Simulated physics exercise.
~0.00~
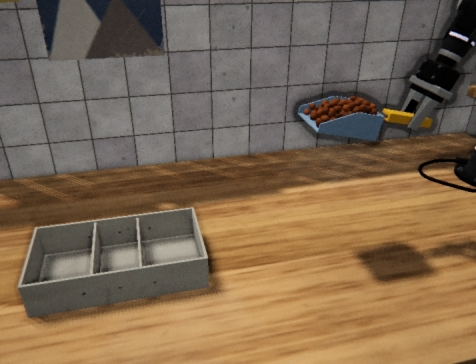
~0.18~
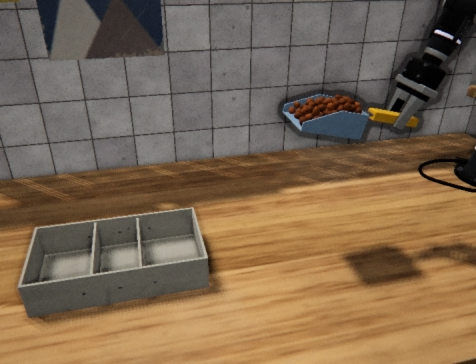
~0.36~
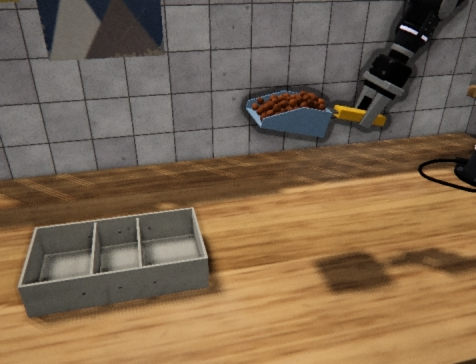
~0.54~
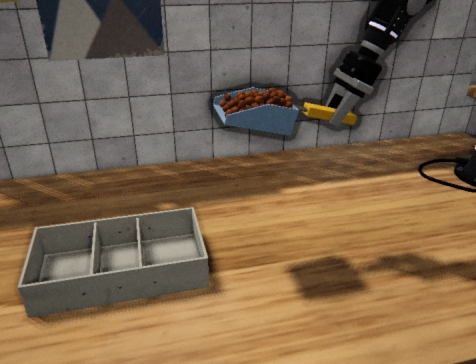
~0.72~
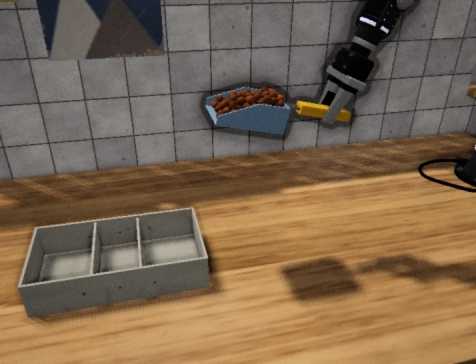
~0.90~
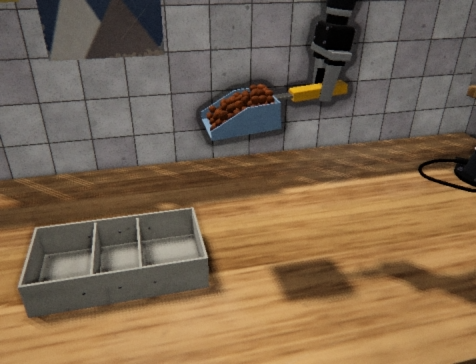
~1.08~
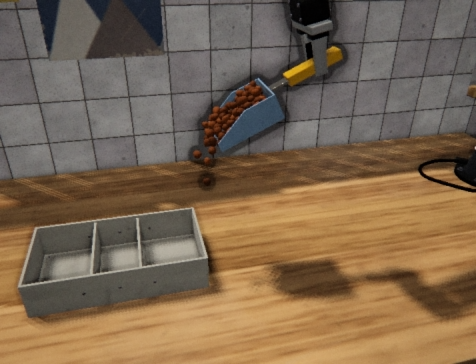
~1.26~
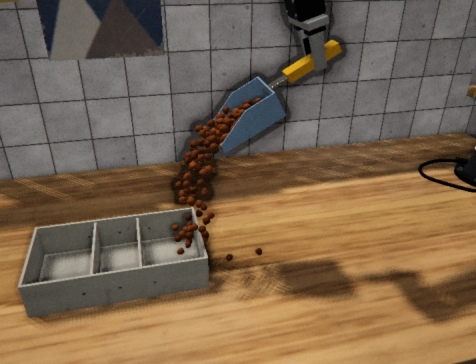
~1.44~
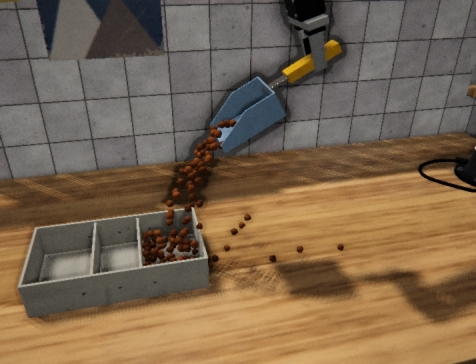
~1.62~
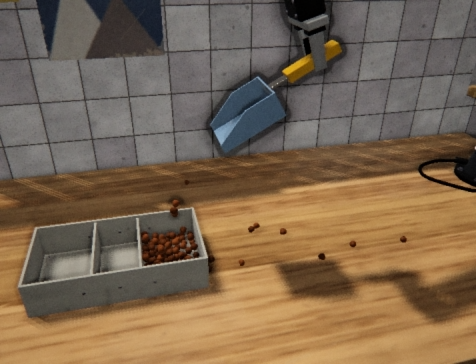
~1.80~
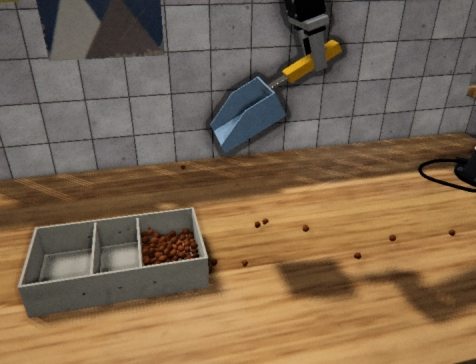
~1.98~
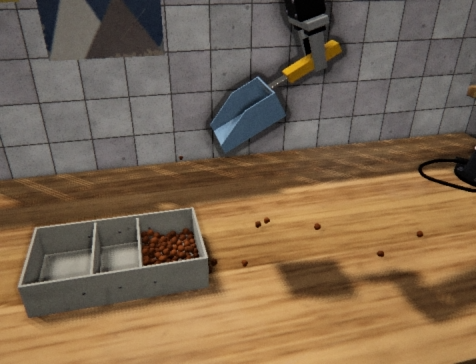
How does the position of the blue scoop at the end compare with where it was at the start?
The scoop ends up further to the left than where it began, held near the right end of the grey box and a little above it, with its open front tipped downward.
